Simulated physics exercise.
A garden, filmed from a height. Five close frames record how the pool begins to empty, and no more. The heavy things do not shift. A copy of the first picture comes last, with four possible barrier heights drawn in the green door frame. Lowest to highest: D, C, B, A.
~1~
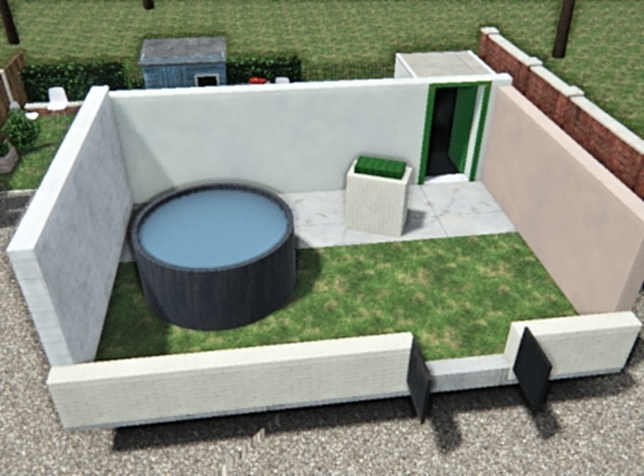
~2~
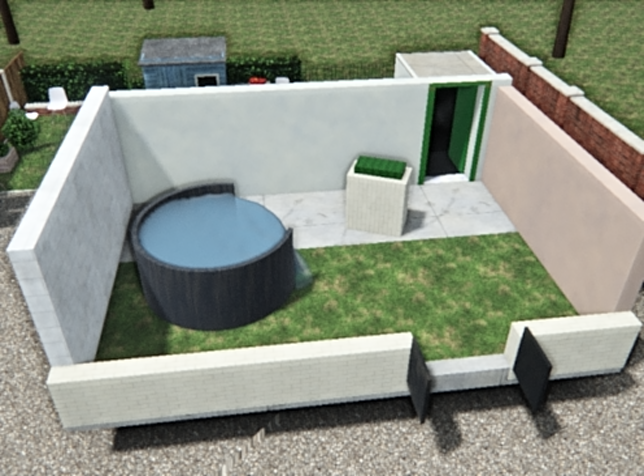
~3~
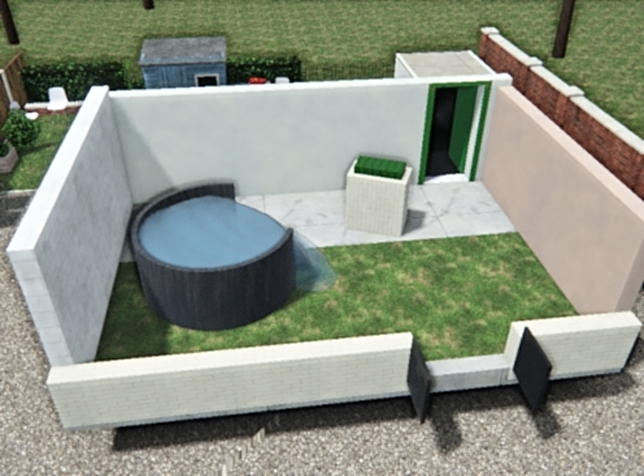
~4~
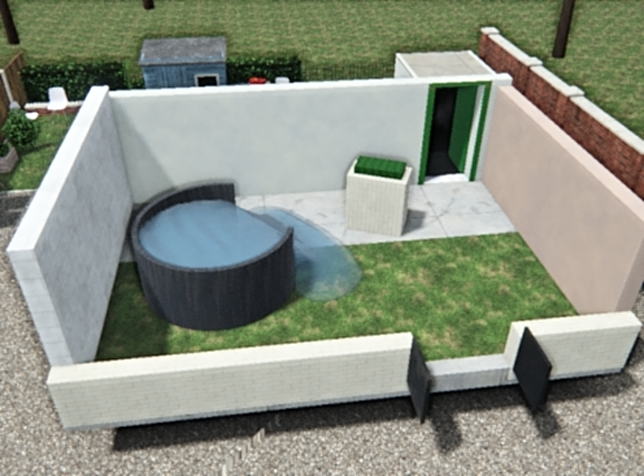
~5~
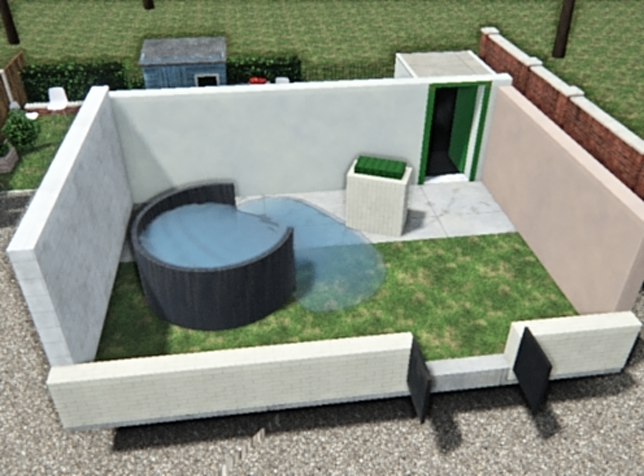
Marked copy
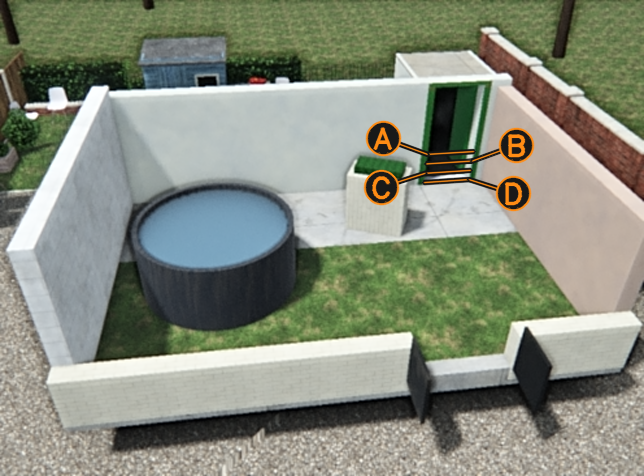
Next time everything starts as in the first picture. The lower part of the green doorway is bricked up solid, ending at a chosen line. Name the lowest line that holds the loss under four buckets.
The answer is mark C.
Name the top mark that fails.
D it is.
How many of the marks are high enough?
Three of the four.
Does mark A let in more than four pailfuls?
No, that is safe.
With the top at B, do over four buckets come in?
No, that is safe.
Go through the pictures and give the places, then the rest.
The first frame shows water in the pool at rest, its middle at (215, 227); foot of the green doorway at (446, 183); open gate at (462, 325).
In the second frame, 2 % of the ground under water, visible out to (300, 274).
In the third frame, 5 % of the ground under water, visible out to (328, 277).
In the fourth frame, 11 % of the ground under water, visible out to (350, 287).
In the fifth frame, 18 % of the ground under water, visible out to (283, 198).
In orange, A at (450, 152); B at (449, 162); C at (448, 171); D at (446, 181); from the bottom up D, C, B, A.
If A is chosen, nothing gets over.
If B is chosen, nothing gets over.
If C is chosen, a splash gets over, under a bucket.
If D is chosen, dozens of bucketfuls pour in.
